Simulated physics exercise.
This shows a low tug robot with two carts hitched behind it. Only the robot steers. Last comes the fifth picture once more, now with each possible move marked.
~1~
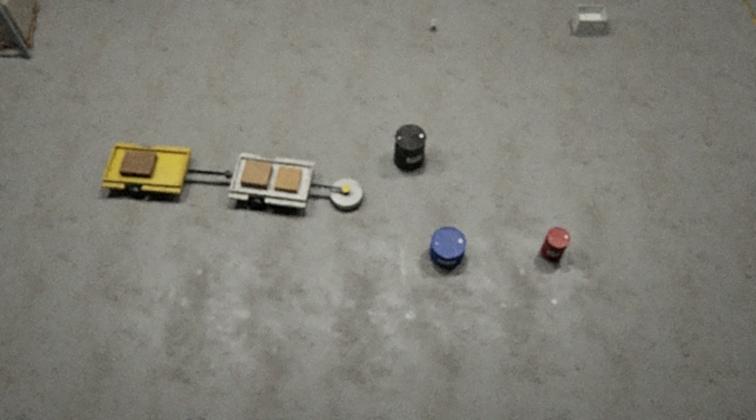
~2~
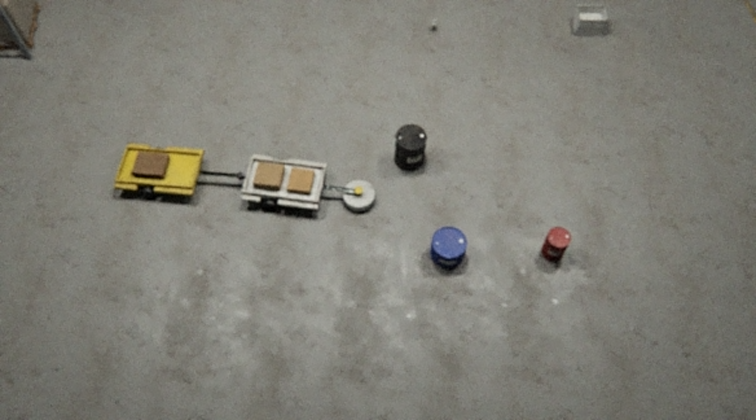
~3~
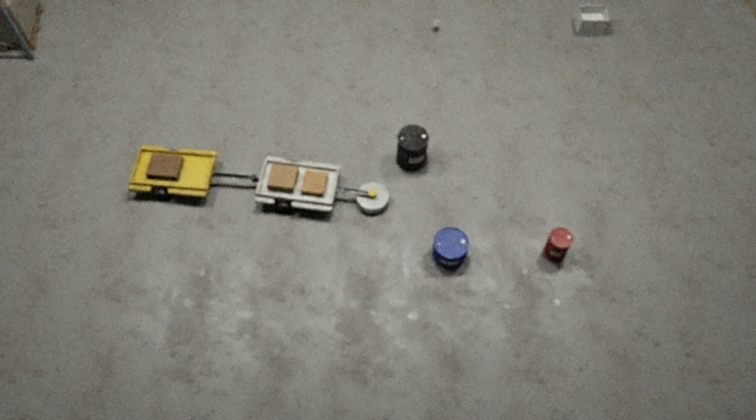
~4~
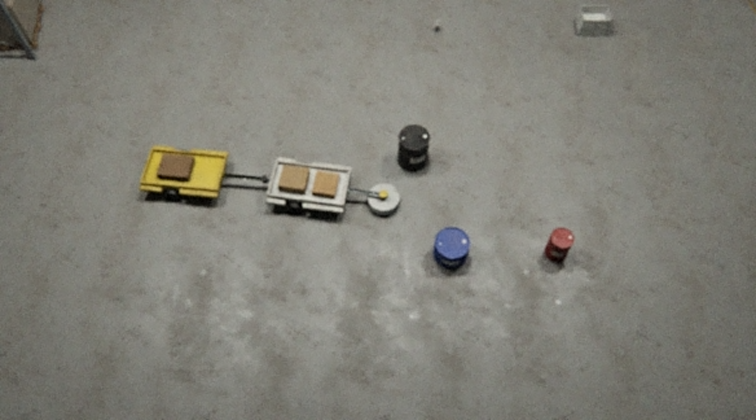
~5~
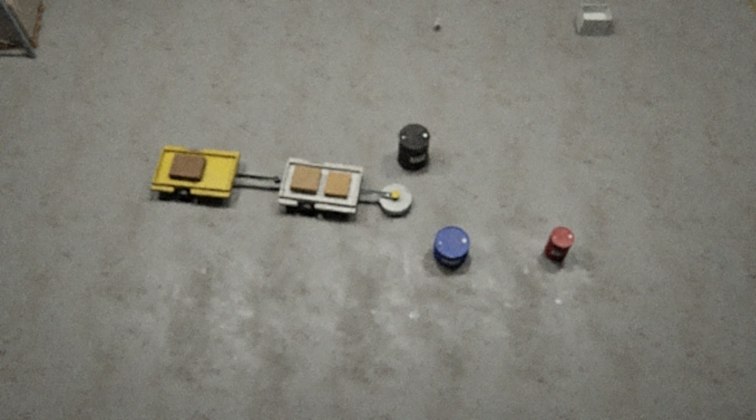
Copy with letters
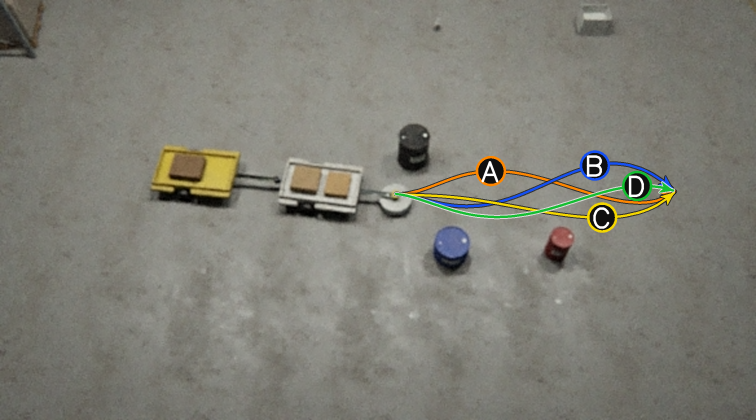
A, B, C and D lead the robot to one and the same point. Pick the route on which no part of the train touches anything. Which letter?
B is the clean one.
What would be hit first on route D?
It meets the blue tub.
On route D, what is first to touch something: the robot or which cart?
The white cart.
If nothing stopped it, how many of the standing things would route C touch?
One.
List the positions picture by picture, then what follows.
The first frame shows red keg (552, 252); robot (346, 193); white cart (272, 179).
The second frame shows robot (359, 195); white cart (285, 181); yellow cart (160, 168); blue tub (447, 253).
The third frame shows robot (373, 197); white cart (298, 183); yellow cart (173, 170); black drum (411, 159).
The fourth frame shows robot (384, 198); white cart (309, 184); yellow cart (184, 170); red keg (556, 252).
The fifth frame shows robot (396, 198); white cart (321, 185); yellow cart (196, 170); blue tub (450, 253); red keg (555, 251); black drum (413, 158).
On the marked copy, A from (396, 194) via (532, 176) to (675, 191); B from (396, 194) via (539, 187) to (672, 189); C from (396, 194) via (541, 211) to (674, 192); D from (396, 194) via (538, 212) to (673, 191).
Taking B. A third of the way, robot (499, 206), last cart (297, 183).
Two thirds of the way, robot (589, 171), last cart (396, 192).
When it is over, robot (672, 196), last cart (474, 184); nothing has been touched.
As for the rest, A meets the black drum; C meets the red keg; D meets the blue tub.
